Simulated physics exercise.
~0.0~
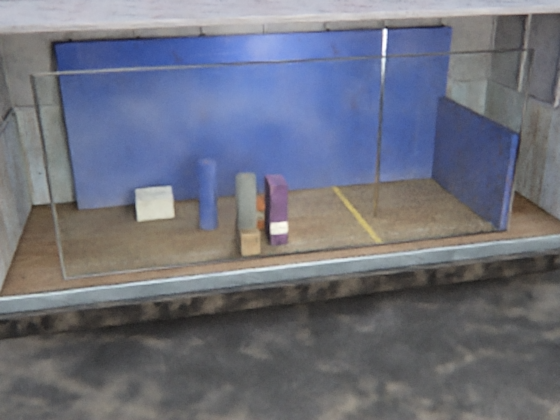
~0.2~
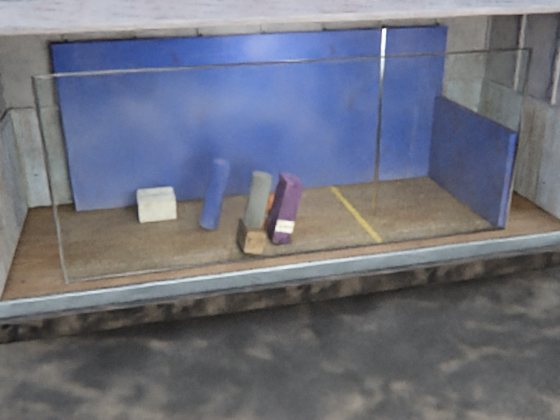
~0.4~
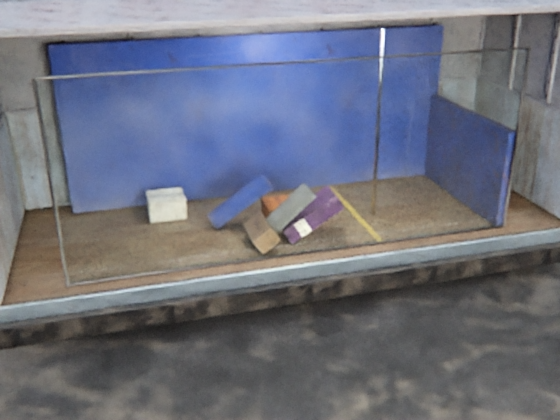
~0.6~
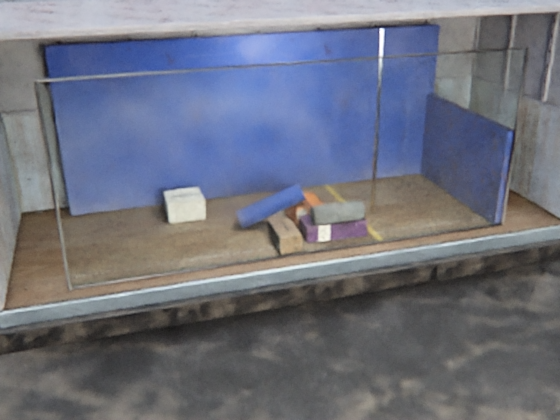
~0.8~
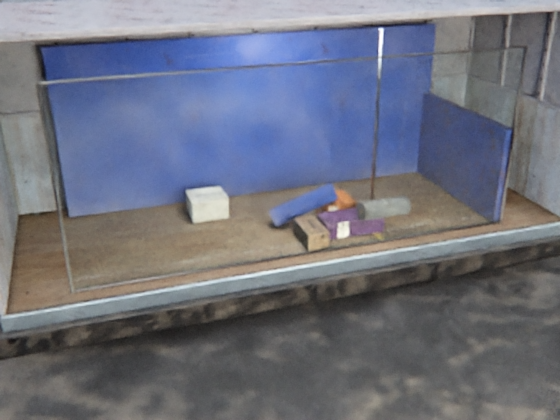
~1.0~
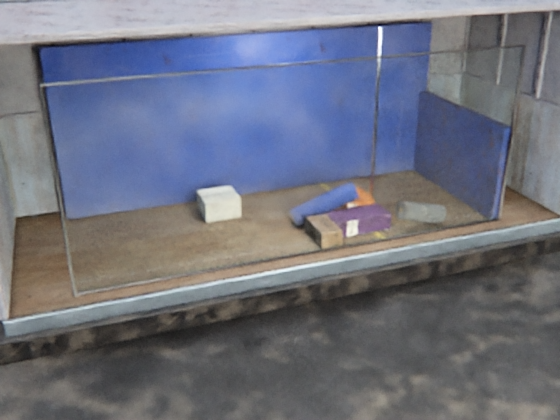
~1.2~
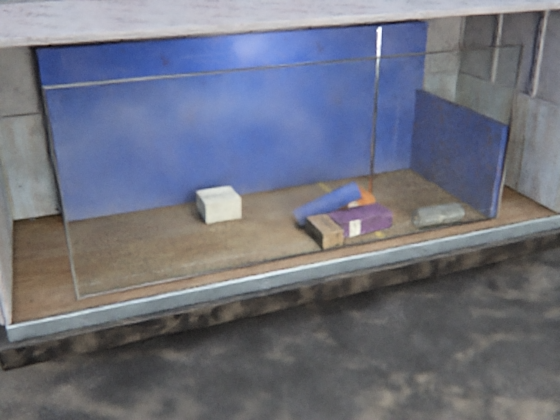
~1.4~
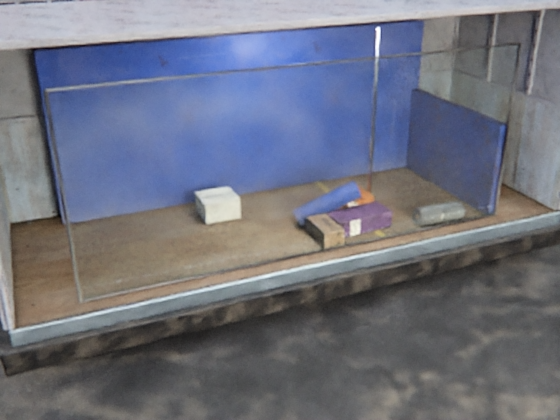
A purple box, a blue roll, a grey roll and a brown block tipped over to the right and slid into a heap, while a white box slid a little. The grey roll carried on toward the right wall before everything lay still.
